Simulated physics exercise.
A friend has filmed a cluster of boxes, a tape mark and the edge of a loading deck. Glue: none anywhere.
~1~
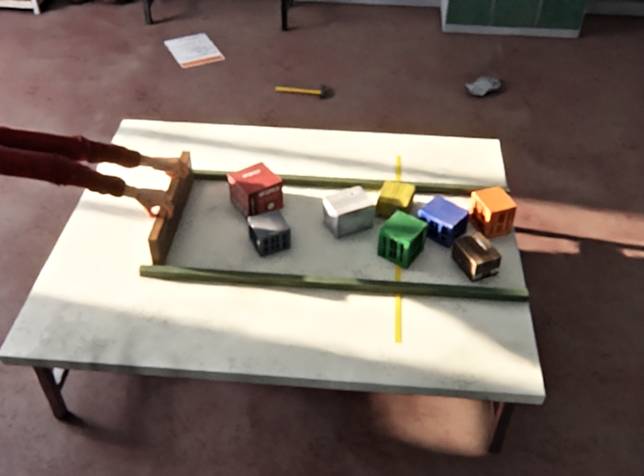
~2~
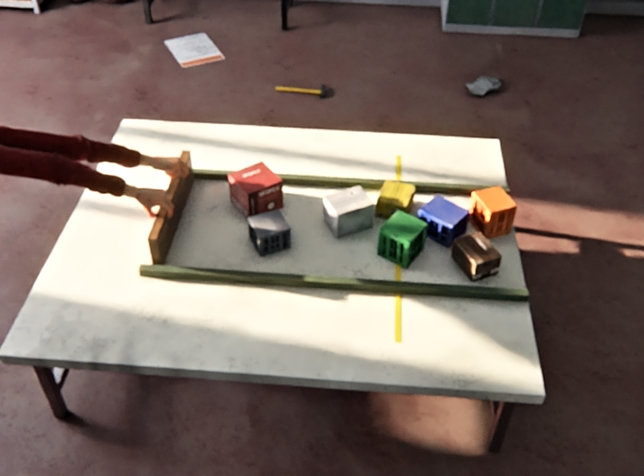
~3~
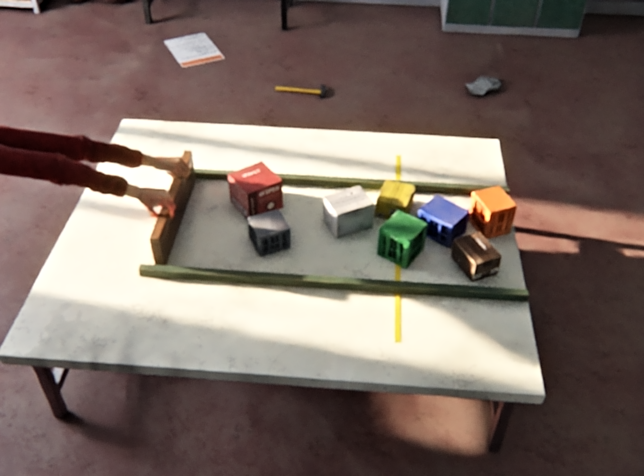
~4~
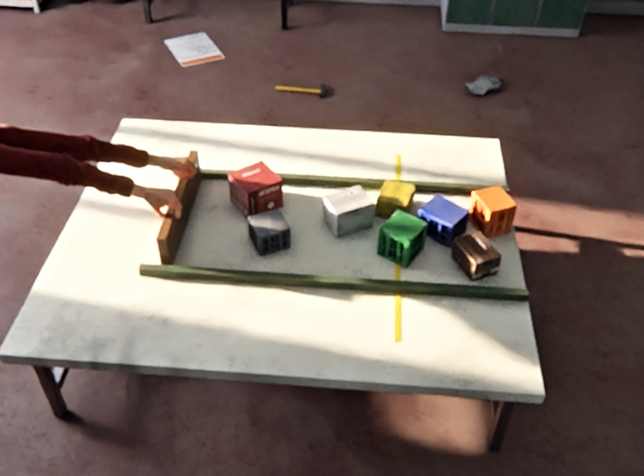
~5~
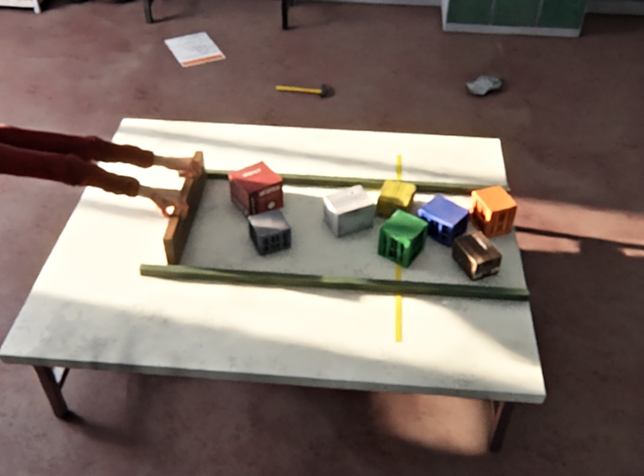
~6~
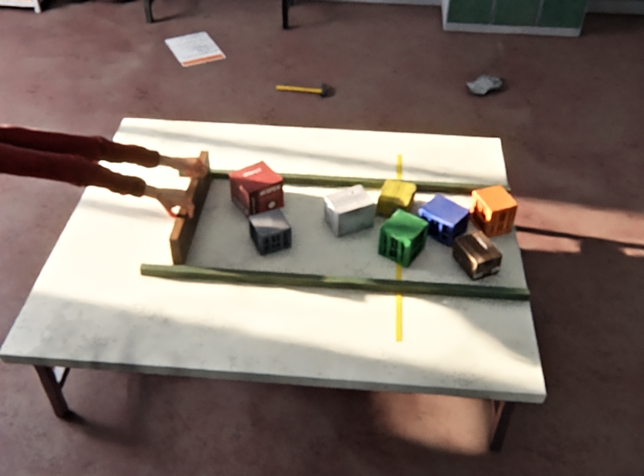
At first, two hands hold a brown plank upright at the left end of a tabletop channel, with a gap between it and a loose cluster of coloured boxes near a yellow tape mark. The hands then slide the plank slowly a short way right, narrowing the gap, while the boxes stay put.
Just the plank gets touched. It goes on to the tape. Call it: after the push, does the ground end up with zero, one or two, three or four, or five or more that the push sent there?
The ground ends up with zero.
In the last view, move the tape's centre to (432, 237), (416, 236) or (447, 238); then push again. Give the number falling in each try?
Respectively 1, 1 and 3.
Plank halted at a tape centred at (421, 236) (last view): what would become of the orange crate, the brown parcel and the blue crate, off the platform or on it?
Result - orange crate: Drops; brown parcel: Remains in place; blue crate: Remains in place.
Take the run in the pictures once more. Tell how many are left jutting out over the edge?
You'd get 1.
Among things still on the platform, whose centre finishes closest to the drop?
The orange crate finishes nearest.
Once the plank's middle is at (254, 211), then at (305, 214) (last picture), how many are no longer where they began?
I count 2 first and 3 after.
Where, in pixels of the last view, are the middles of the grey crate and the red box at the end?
The grey crate stops around (416, 247); the red box around (428, 201).
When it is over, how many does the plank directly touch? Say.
It ends up touching 2.
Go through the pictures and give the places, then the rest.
In the first frame, orange crate (492, 213); brown parcel (476, 257); blue crate (443, 221); plank (173, 207); tape (398, 236).
In the second frame, brown parcel (476, 256); plank (173, 206).
In the third frame, blue crate (443, 221); white box (348, 212).
In the fourth frame, orange crate (492, 212); grey crate (269, 232).
In the fifth frame, brown parcel (476, 256); red box (256, 190).
In the sixth frame, orange crate (493, 212); brown parcel (477, 256); blue crate (444, 220); plank (192, 207); tape (399, 234).
Soon after, none off yet; orange crate at rest near (493, 212); brown parcel at rest near (477, 256); blue crate at rest near (444, 220).
At rest, the number that fall off is zero.
